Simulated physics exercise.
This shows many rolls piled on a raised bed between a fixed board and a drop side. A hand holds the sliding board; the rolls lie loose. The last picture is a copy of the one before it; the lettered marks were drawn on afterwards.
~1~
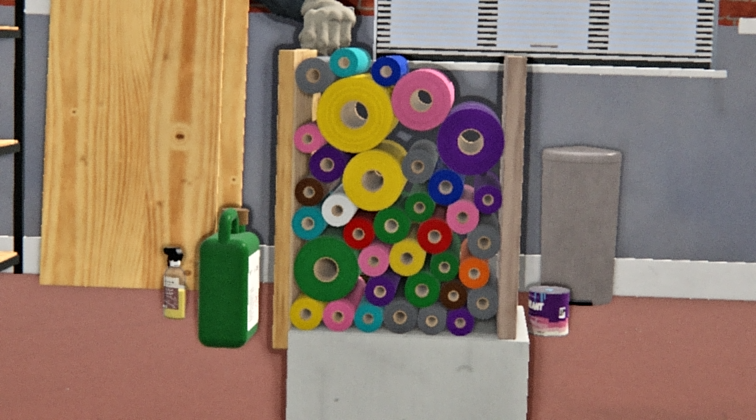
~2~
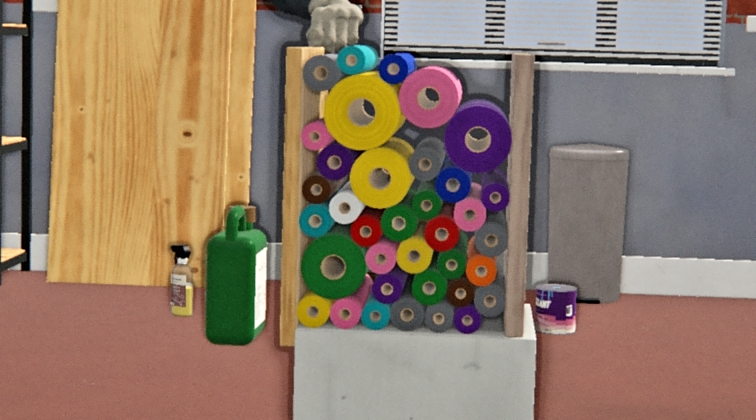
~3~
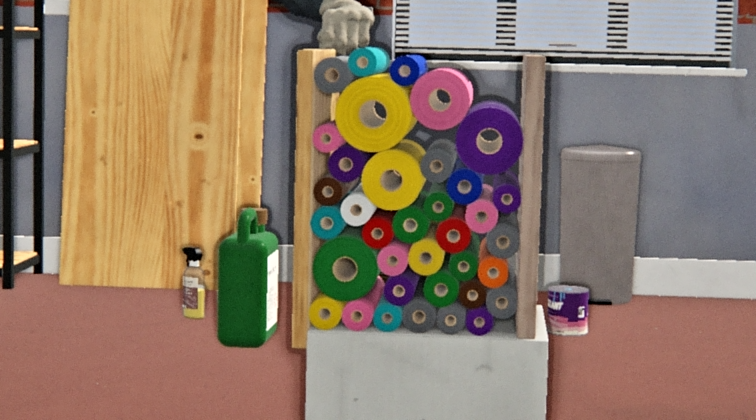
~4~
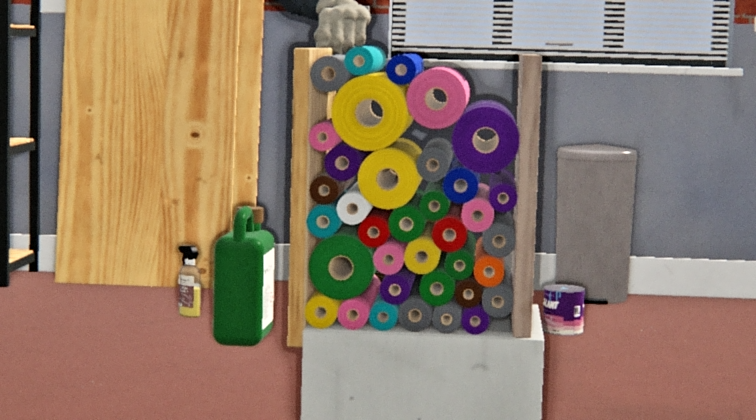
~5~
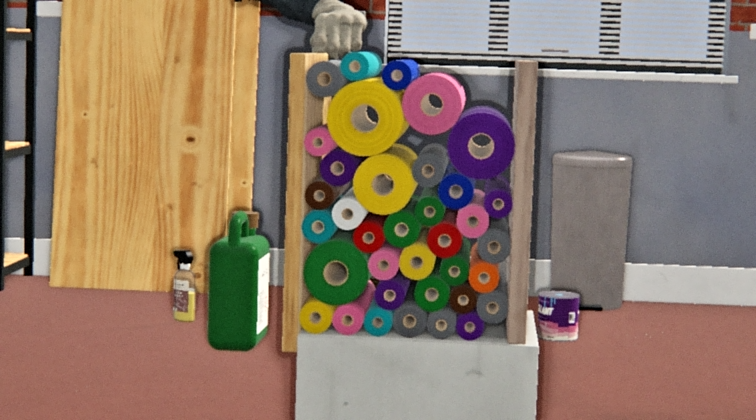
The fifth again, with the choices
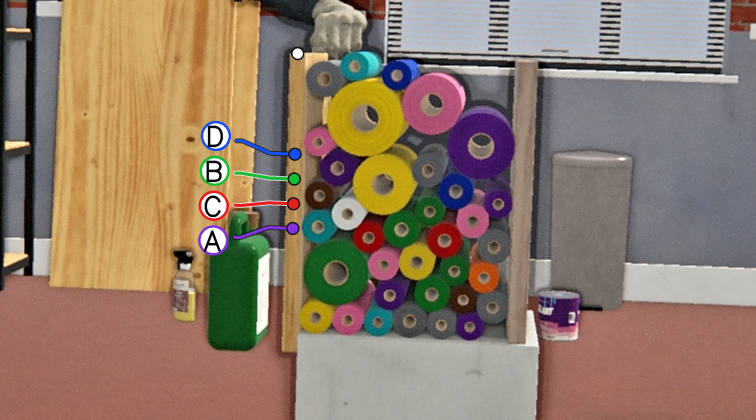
Stacked colourful rolls between two upright boards shifting slightly right, then back left in view, as a gloved hand stays above.
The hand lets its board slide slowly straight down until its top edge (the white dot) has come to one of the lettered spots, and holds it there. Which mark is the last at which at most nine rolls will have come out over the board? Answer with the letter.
The answer is mark A.
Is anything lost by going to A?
Yes.
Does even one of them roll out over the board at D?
Yes.
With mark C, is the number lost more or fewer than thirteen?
At C, fewer than thirteen.
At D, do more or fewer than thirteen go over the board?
Fewer than thirteen.
On the copy, A at (293, 229); B at (294, 179); C at (293, 204); D at (295, 154); the white dot at (298, 54).
On A. First, top of the board (304, 128).
Then, top of the board (302, 211).
Finally, top of the board (301, 228), seven out over the board.
By contrast, B three out over the board; C three out over the board; D two out over the board.
